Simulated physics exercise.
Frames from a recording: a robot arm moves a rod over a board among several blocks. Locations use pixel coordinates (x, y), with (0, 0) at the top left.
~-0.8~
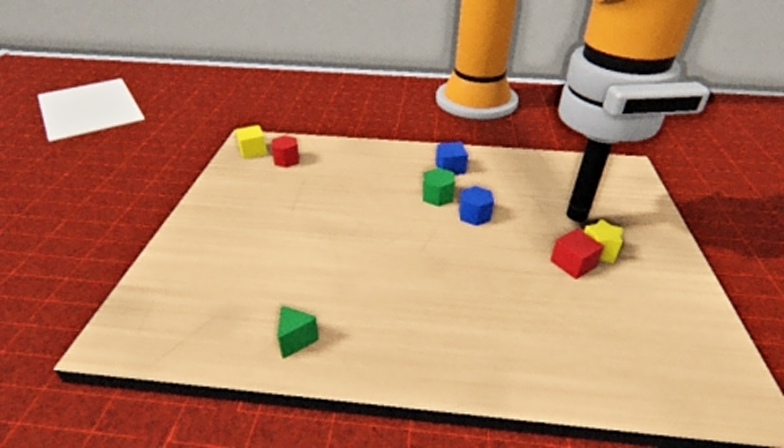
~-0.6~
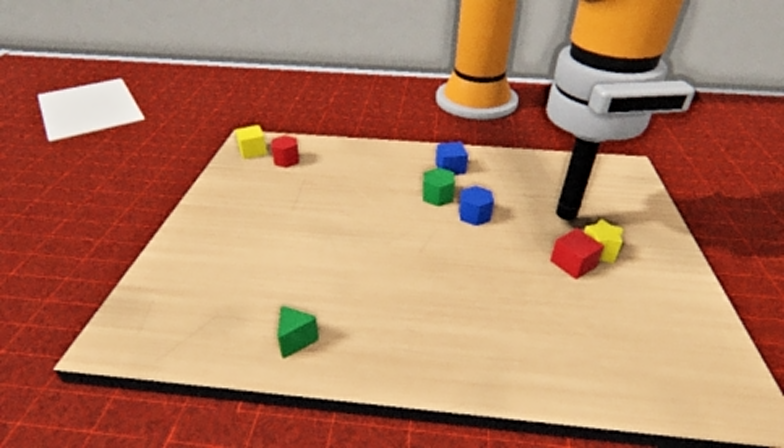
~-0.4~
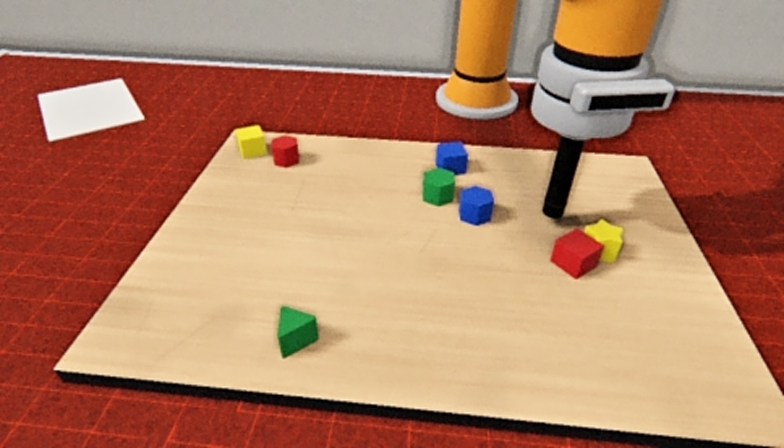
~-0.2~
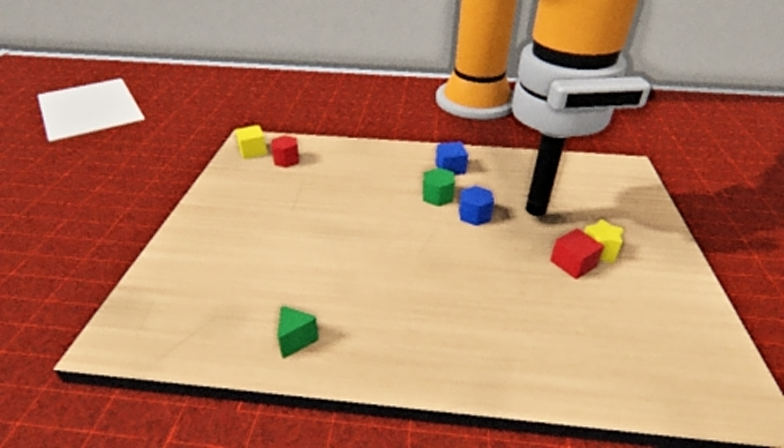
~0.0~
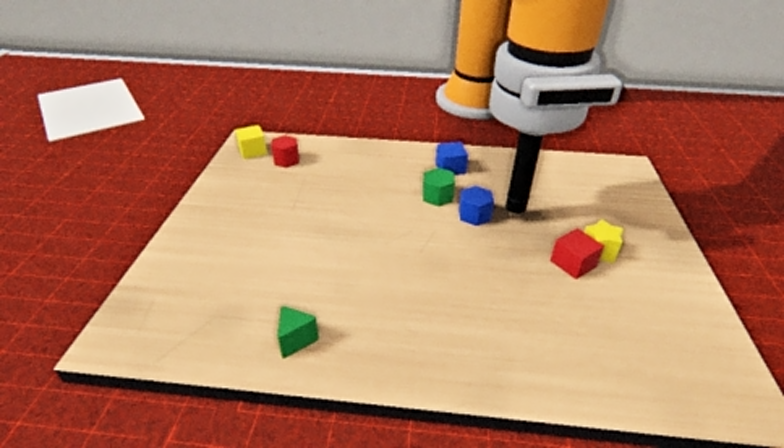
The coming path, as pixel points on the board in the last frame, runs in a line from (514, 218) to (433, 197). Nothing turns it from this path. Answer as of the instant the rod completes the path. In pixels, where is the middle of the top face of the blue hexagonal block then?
At pixel (447, 196).
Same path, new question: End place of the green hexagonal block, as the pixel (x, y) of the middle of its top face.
It should be at about (412, 168).
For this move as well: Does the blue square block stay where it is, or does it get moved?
It stays put.
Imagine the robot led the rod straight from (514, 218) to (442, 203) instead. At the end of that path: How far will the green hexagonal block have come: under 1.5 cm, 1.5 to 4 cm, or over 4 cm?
It will move between 1.5 and 4 cm.
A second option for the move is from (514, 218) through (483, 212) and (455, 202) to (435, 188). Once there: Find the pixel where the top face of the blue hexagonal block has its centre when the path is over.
I'd place it at (446, 194), taking the centre of its top.
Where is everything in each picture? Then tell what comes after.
In the first picture, tip of the rod (577, 217), middles of tops, green hexagonal block (439, 177), blue square block (452, 149), blue hexagonal block (478, 195).
In the second picture, rod (566, 215), nothing pushed.
In the third picture, rod (553, 213), nothing pushed.
In the fourth picture, rod (536, 211), nothing pushed.
In the fifth picture, rod (516, 208), green hexagonal block (439, 177), blue square block (452, 149), blue hexagonal block (478, 195).
What follows on the original path. One third of the way, rod (487, 201); blue hexagonal block (465, 195), turned 20° anticlockwise.
Two thirds of the way, rod (460, 194); green hexagonal block (436, 176); blue hexagonal block (448, 195), turned 60° anticlockwise.
At the end, rod (434, 187); green hexagonal block (412, 168); blue square block unmoved; blue hexagonal block (447, 196), turned 65° anticlockwise.
